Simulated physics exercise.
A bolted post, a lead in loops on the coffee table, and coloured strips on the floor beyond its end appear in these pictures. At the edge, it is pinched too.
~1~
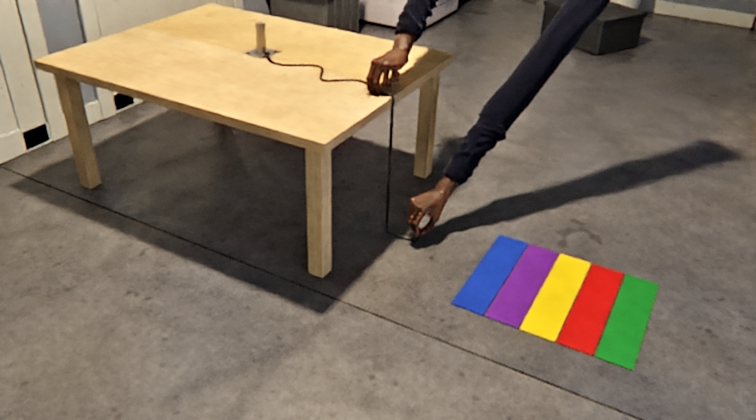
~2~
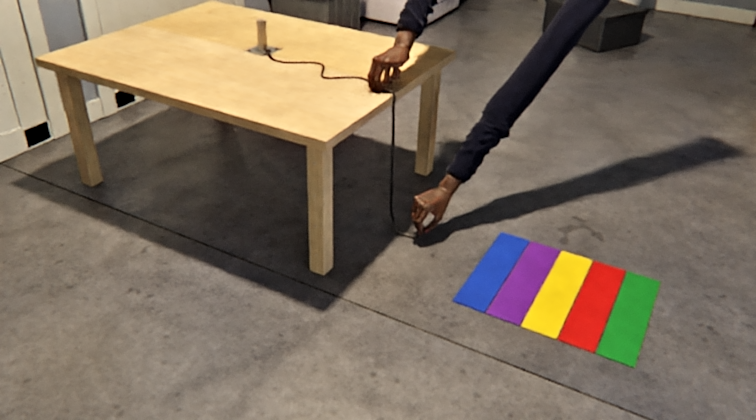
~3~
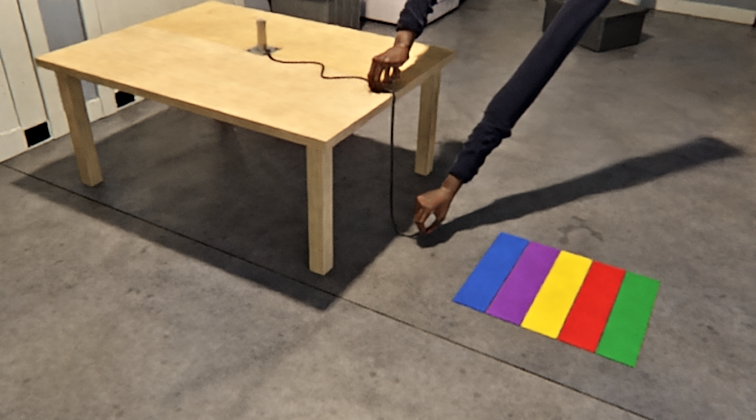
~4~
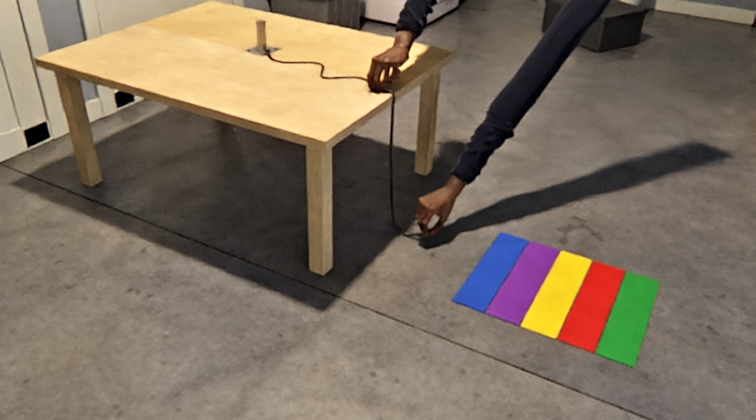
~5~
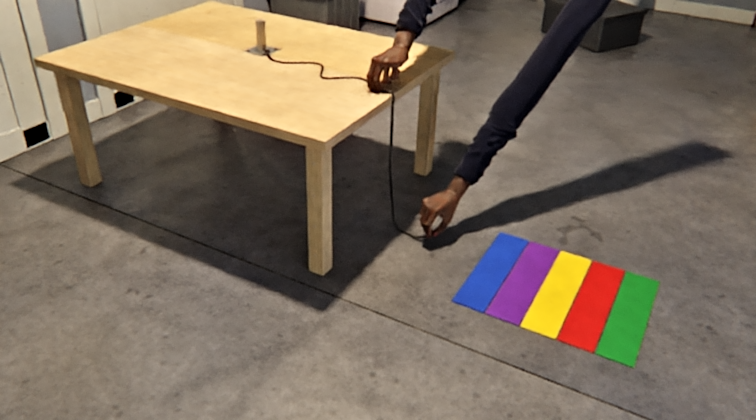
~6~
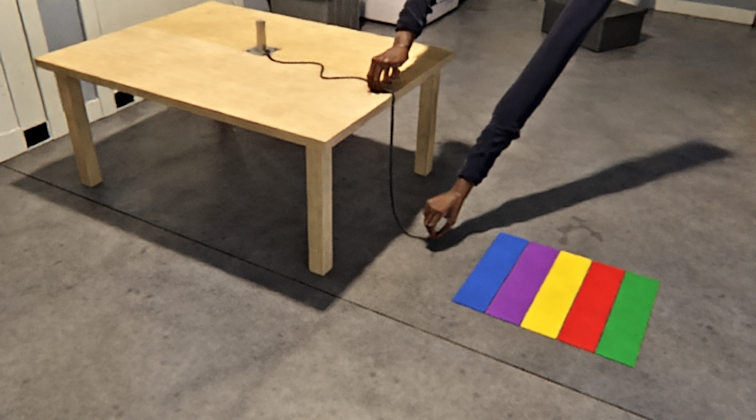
A hand near the floor moved the end of a dark cord slightly right, toward the coloured strips, while another hand stayed at the wooden table's edge, pinching the cord there.
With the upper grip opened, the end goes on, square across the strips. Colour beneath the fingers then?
Yellow.
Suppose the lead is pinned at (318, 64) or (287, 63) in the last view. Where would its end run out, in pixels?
I'd put it around (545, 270) the first time and around (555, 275) the second.
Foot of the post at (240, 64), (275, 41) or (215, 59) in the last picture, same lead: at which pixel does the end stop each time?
Roughly (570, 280), (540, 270) and (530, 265), try by try.
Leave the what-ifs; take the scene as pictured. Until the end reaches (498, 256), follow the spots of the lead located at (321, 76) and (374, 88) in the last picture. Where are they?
Point 1 - (350, 77); point 2 - (395, 110).
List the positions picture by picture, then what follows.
In the first picture, end (420, 233); blue (476, 295); purple (510, 307); yellow (545, 320); red (581, 333); green (620, 346).
In the second picture, end (423, 231); lead through (276, 61) (323, 68) (358, 78) (393, 107) (392, 164) (393, 217).
In the third picture, end (425, 231).
In the fourth picture, end (428, 233); lead through (275, 61) (323, 68) (357, 78) (393, 107) (391, 163) (393, 219).
In the fifth picture, end (432, 234).
In the sixth picture, end (436, 235); lead through (275, 61) (323, 68) (357, 78) (393, 107) (391, 163) (397, 220).
Early on, end near (498, 256); over blue.
Midway, end near (538, 269); over purple.
At the end of the slack, end near (562, 276); over yellow. Over yellow.
